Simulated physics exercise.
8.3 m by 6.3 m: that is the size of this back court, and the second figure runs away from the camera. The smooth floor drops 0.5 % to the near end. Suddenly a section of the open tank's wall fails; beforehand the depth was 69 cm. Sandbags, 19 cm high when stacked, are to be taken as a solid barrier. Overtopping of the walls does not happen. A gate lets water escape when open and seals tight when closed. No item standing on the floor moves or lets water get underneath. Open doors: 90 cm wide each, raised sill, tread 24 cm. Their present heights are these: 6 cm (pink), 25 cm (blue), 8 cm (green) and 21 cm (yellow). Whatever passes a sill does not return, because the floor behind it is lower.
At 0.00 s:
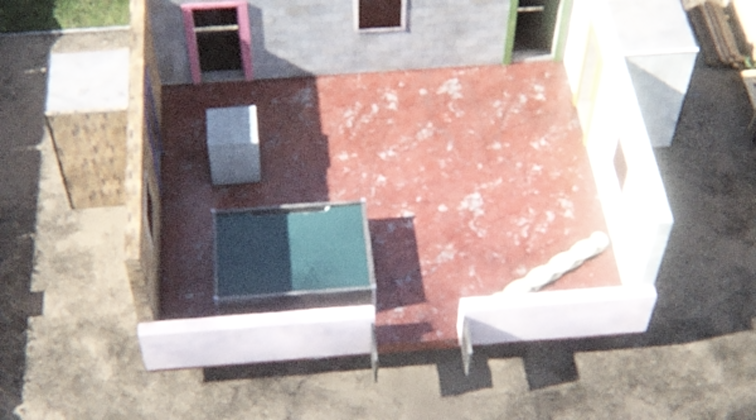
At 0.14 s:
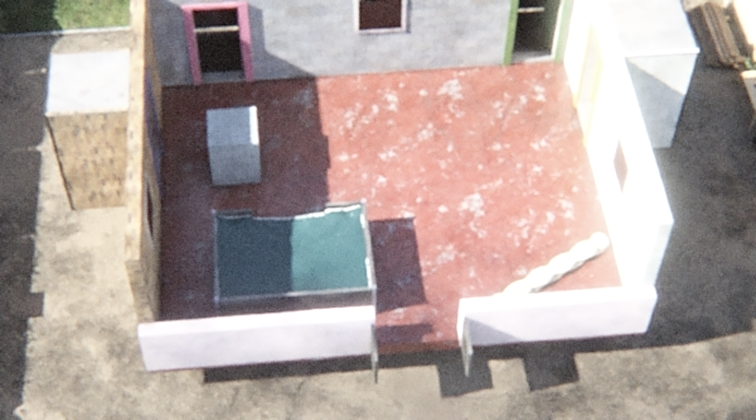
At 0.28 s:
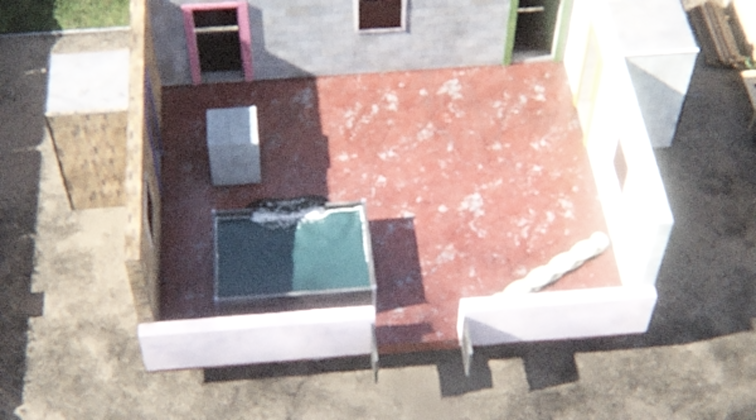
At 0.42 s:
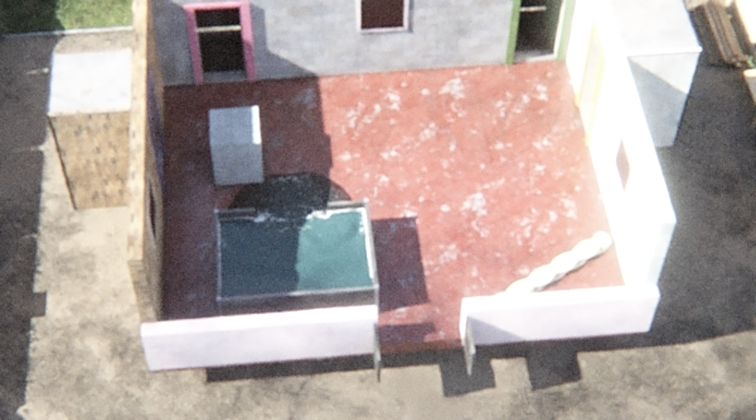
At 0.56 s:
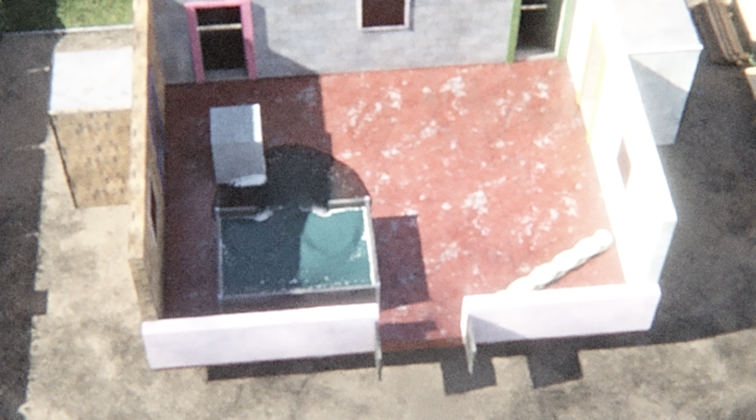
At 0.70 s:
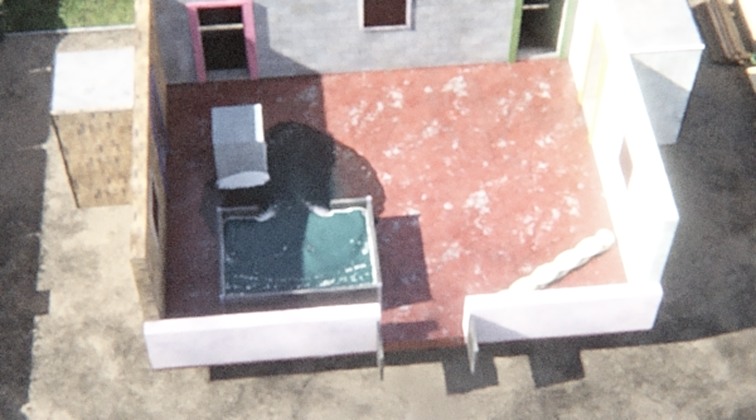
Water in a teal open tank, still at first, dips along its far side and pours through a gap there onto the red, white-flecked floor of a walled court seen from high above. The dark wet patch spreads in a rounded shape towards the back wall, reaching around a pale box, while foam and ripples cross the tank. Pink and green doorways stand behind, a lumpy white roll lies at right, and the view shifts very slightly.
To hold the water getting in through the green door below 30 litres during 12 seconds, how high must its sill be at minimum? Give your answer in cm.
9 cm.
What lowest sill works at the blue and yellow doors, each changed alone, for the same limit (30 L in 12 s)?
You'd want about 11.0 centimetres at blue and about 9.5 centimetres at yellow.
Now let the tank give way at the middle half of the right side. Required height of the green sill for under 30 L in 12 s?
With that break, close to 18 cm.
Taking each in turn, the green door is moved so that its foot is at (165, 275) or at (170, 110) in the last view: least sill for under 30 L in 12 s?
You'd want about 7.5 cm there first, then about 12.5 cm.
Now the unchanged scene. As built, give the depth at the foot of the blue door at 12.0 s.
Depth: Near 6.0 cm.
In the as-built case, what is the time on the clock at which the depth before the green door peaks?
I'd guess close to 8.0 seconds.
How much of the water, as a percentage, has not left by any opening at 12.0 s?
Around 92 per cent of the water.
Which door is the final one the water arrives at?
The yellow one comes last.
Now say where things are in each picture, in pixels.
Still water, 69 cm deep, in the open tank at (292, 251); the green door at (536, 26) is dry, in the first frame.
The front is at a hidden place, 0.3 m from the gap on the far side; 0.4 m2 of floor is wet, 69 cm left at the back, in the second frame.
The front is at (308, 198), 0.8 m from the gap on the far side; 1.1 m2 of floor is wet, 69 cm left at the back, in the third frame.
The gap is on the far side, the front 1.4 m out at (268, 179); the back of the open tank holds 68 cm, in the fourth frame.
The gap is on the far side, the front 2.0 m out at (274, 150); the back of the open tank holds 62 cm, in the fifth frame.
The gap is on the far side, the front 2.6 m out at (280, 127); the back of the open tank holds 57 cm; the green door at (542, 24), 6.5 m from the gap, is still 4.5 m from the nearest water, in the sixth frame.
After 1.4 s water covers 25 % of the floor, deepest (38 cm) near (253, 188); it has not reached the green door.
After 3.0 s water covers 45 % of the floor, deepest (28 cm) near (309, 80); 3 cm at the green door, 0 litres in over its 8 cm sill.
After 12.0 s water covers 95 % of the floor, deepest (12 cm) near (188, 346); 6 cm at the green door, 42 litres in over its 8 cm sill.
At the green door as built, the water arrived by 2.8 s and peaked near 12 cm at 8.0 s.
Run again over the same 12 s with other heights there, 43 litres in over 8 cm, 15 litres over 11 cm. The limit of 30 litres is kept from about 9 cm up.
